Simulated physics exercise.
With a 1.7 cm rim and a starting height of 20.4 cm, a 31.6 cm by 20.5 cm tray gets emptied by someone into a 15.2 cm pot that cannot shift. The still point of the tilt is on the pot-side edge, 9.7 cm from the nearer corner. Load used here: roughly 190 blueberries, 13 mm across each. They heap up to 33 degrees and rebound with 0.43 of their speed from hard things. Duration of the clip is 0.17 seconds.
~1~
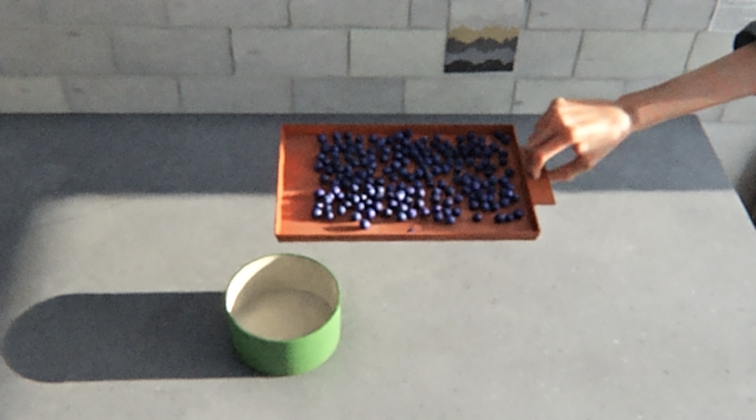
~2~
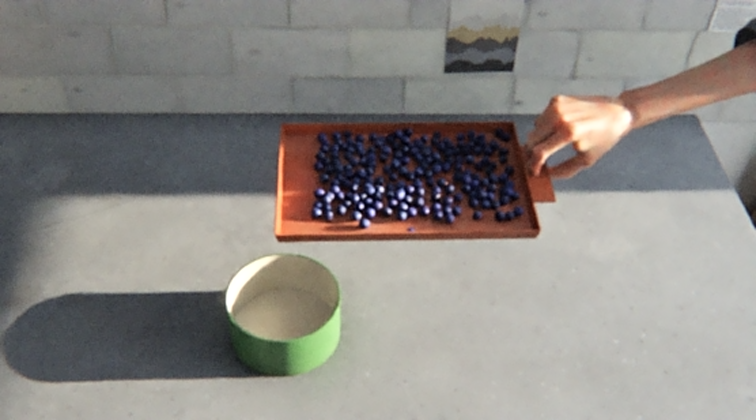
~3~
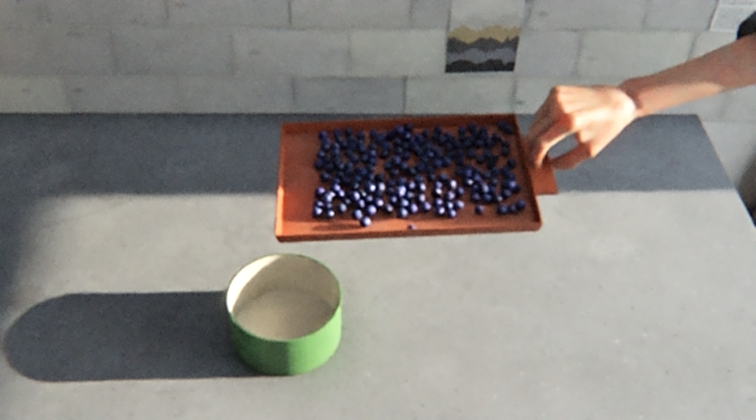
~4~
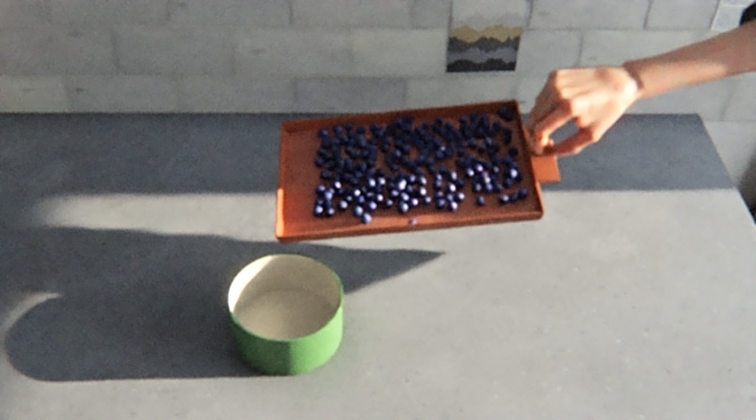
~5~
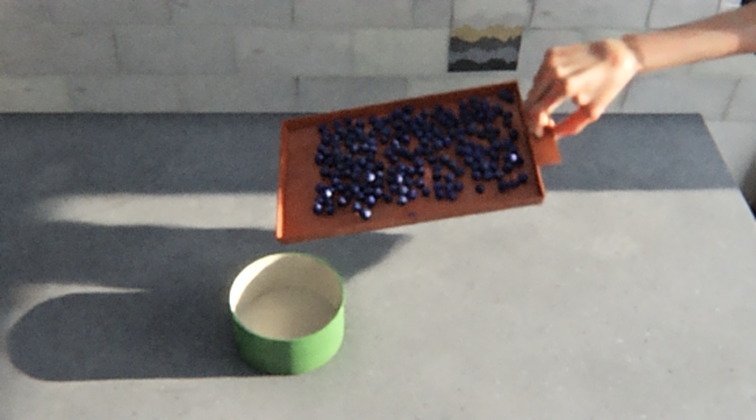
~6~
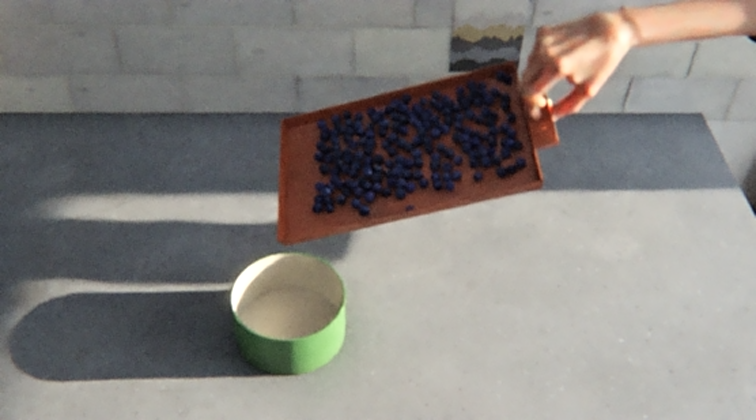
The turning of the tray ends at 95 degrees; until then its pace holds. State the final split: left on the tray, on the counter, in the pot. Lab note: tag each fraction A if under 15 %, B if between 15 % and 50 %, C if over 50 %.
Tray = A, counter = C, pot = B.
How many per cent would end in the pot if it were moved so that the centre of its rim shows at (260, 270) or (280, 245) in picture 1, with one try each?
Some 50 and 15 per cent.
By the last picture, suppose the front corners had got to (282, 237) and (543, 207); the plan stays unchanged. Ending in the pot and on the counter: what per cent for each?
Pot 80, counter 20.
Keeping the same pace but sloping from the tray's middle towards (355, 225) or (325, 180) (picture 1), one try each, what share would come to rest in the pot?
Roughly 75 per cent on the first try and 10 per cent on the second.
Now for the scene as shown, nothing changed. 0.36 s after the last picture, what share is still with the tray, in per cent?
It works out to near 100 per cent of the load.
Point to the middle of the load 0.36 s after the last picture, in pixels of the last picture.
My estimate is roughly (280, 183).
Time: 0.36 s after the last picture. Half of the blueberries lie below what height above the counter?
The halfway mark is near 24 cm.
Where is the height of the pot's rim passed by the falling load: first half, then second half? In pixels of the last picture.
First half close to (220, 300), second half close to (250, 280).
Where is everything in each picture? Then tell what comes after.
The first frame shows tray tilt 0 degrees, front corners at (278, 232) and (537, 230); middle of the pieces at (410, 177); pot at (283, 295).
The second frame shows tray tilt 1 degrees, front corners at (278, 232) and (537, 228); middle of the pieces at (410, 176).
The third frame shows tray tilt 3 degrees, front corners at (278, 233) and (539, 221), lowest corner left front; middle of the pieces at (411, 172).
The fourth frame shows tray tilt 7 degrees, front corners at (279, 234) and (541, 210), lowest corner left front; middle of the pieces at (412, 165).
The fifth frame shows tray tilt 13 degrees, front corners at (280, 235) and (541, 194), lowest corner left front; middle of the pieces at (411, 156).
The sixth frame shows tray tilt 19 degrees, front corners at (280, 237) and (539, 179), lowest corner left front; middle of the pieces at (409, 147); pot at (288, 294).
Then, 0.22 s after the last picture, tilt 58 degrees; the tray holds 100 %, the pot 0 %.
Then, 0.36 s after the last picture, tilt 83 degrees; the tray holds 100 %, the pot 0 %.
Then, 0.64 s after the last picture, tilt 95 degrees; the tray holds 5 %, the pot 25 %.
In the end, tray 0 %, counter 65 %, pot 35 %.
